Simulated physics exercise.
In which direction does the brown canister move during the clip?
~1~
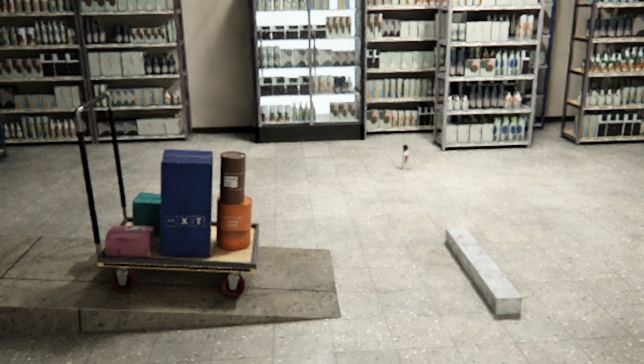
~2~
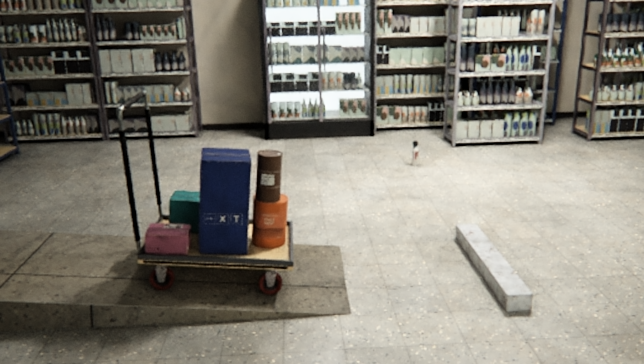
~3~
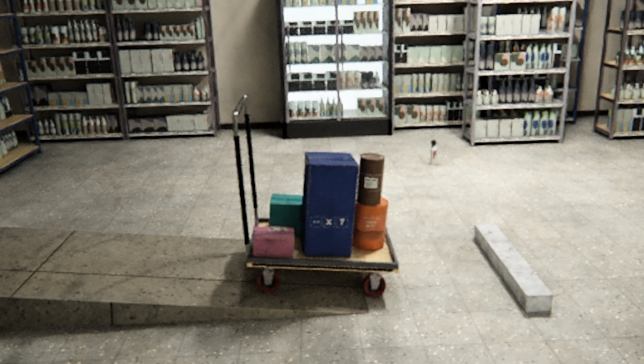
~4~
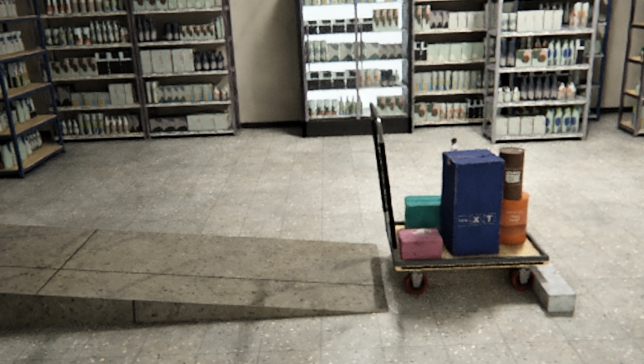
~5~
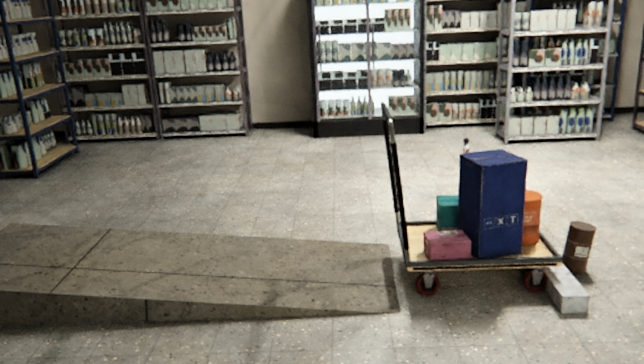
The brown canister moves to the right, first riding on the trolley and then coming off it onto the floor.
